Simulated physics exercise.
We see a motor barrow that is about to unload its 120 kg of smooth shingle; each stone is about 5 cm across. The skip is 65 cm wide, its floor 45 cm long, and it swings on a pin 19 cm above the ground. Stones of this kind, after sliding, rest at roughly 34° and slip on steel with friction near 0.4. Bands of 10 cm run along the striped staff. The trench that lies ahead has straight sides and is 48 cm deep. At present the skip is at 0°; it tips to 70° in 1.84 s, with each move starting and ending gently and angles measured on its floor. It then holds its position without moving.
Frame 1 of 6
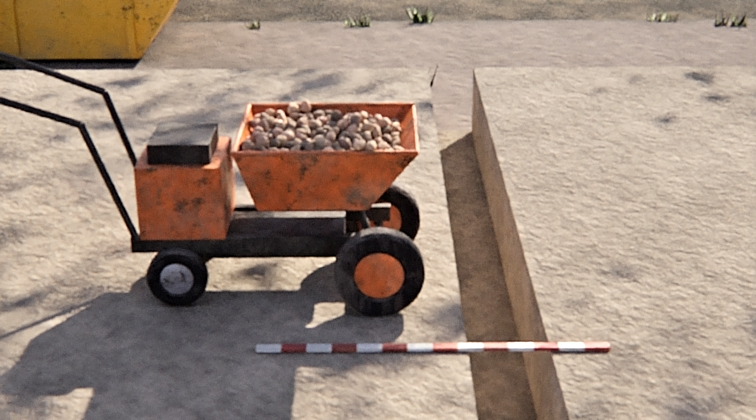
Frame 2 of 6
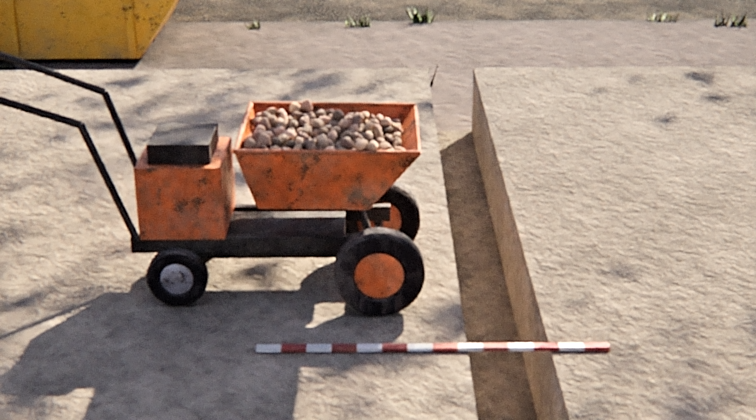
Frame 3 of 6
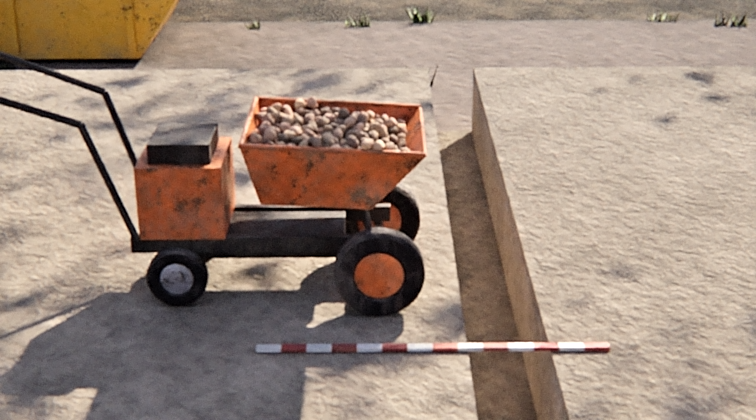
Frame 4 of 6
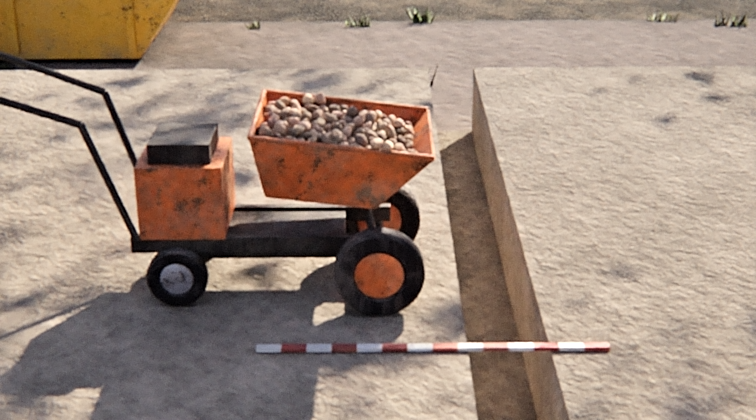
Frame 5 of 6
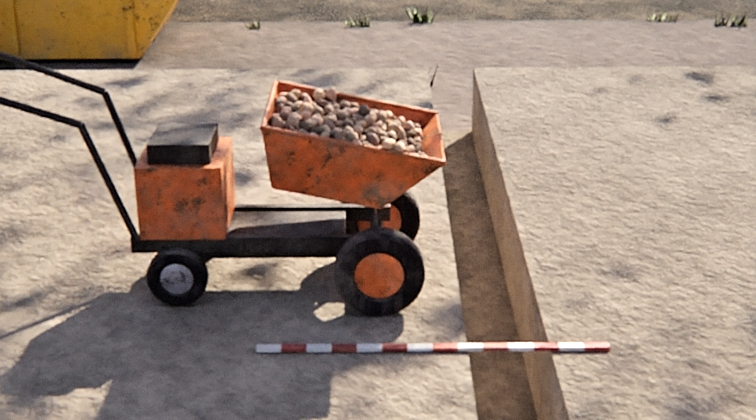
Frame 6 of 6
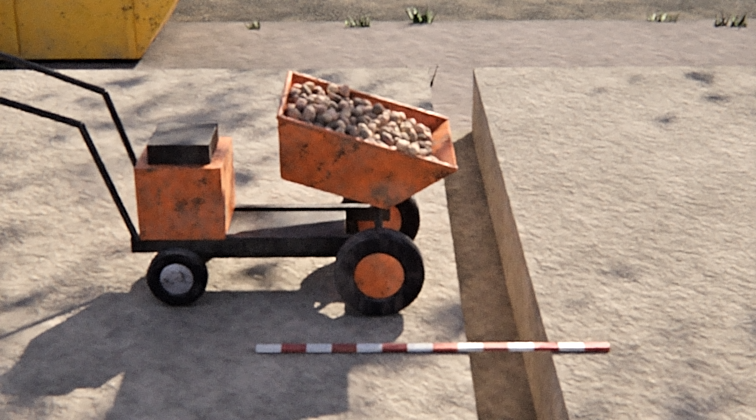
An orange motor barrow stood beside a straight-sided trench, its skip heaped with smooth, rounded stones, and the skip slowly tilted toward the right, its back end rising while the barrow stayed still.
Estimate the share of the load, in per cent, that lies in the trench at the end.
I would say 39 per cent of the load lies in the trench at the end.
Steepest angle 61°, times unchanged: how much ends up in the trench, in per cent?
I'd expect around 55 in a hundred.
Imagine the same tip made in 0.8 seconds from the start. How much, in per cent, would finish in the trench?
Expected share: Around 25%.
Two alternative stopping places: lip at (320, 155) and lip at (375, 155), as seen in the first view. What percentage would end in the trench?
Close to 85 percent in the first case, 85 percent in the second.
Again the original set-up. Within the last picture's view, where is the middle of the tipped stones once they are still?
Their middle ends up near (558, 277).
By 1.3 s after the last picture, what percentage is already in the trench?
About 15 per cent by then.
Then, 0.8 s after the last picture the floor is at 59°, 96 % in the skip, 4 % in the trench; the foremost stones are at (531, 229).
Then, 1.3 s after the last picture the floor is at 70°, 35 % in the skip, 14 % in the trench, 51 % past the trench; the foremost stones are at (697, 284).
Then, 1.7 s after the last picture the floor is at 70°, 12 % in the skip, 25 % in the trench, 63 % past the trench; the foremost stones are past the picture's edge.
Then, 3.6 s after the last picture the floor is at 70°, 0 % in the skip, 39 % in the trench, 61 % past the trench; the foremost stones are past the picture's edge.
